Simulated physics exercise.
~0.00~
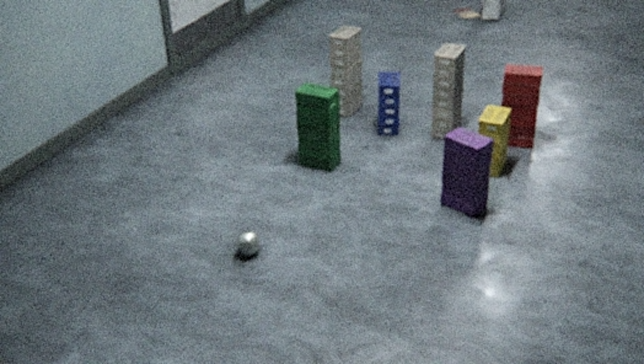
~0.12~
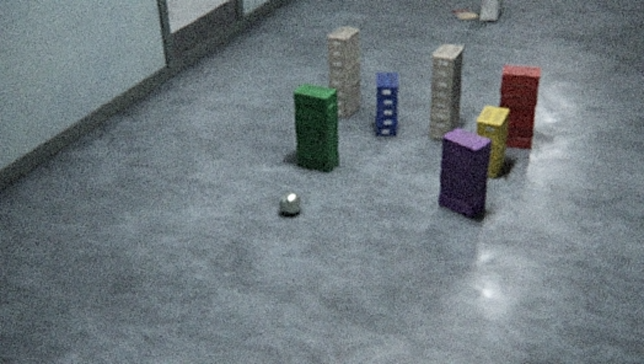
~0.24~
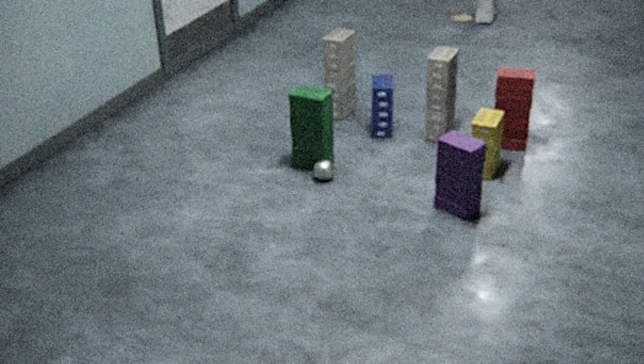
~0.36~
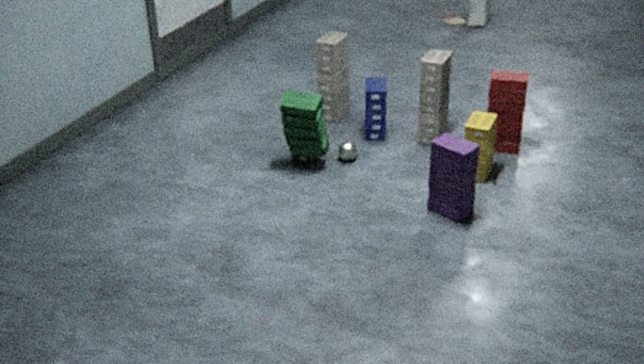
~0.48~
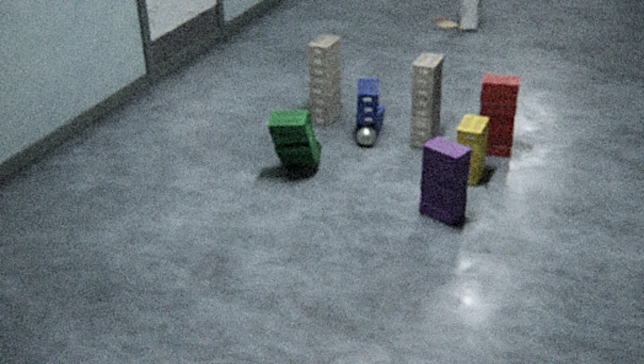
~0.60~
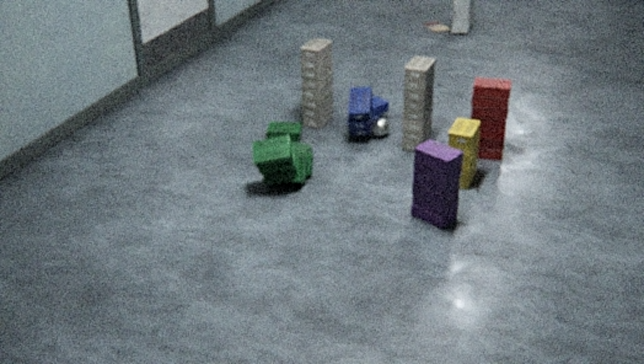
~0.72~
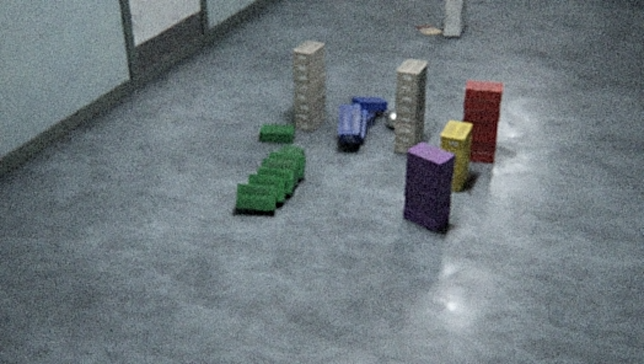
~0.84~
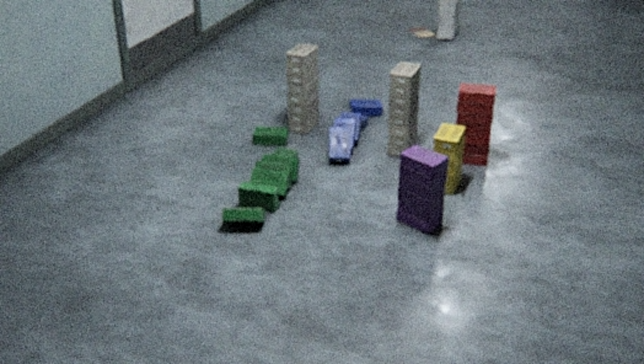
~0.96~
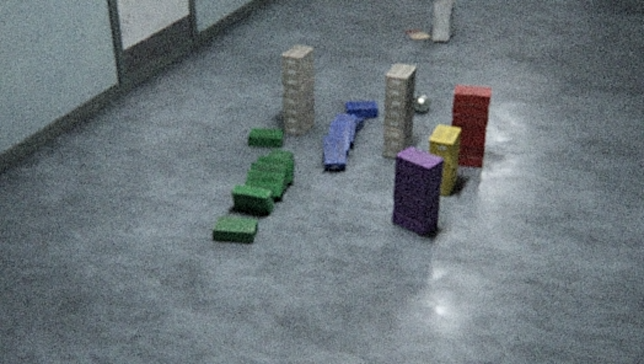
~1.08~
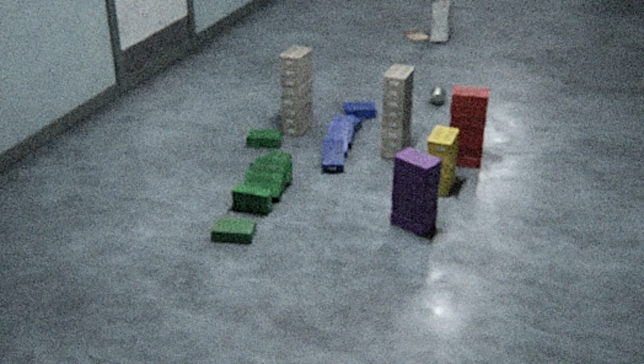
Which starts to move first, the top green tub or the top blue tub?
The top green tub starts to move first. The top blue tub only begins to tip afterwards, once the ball has reached the blue stack.
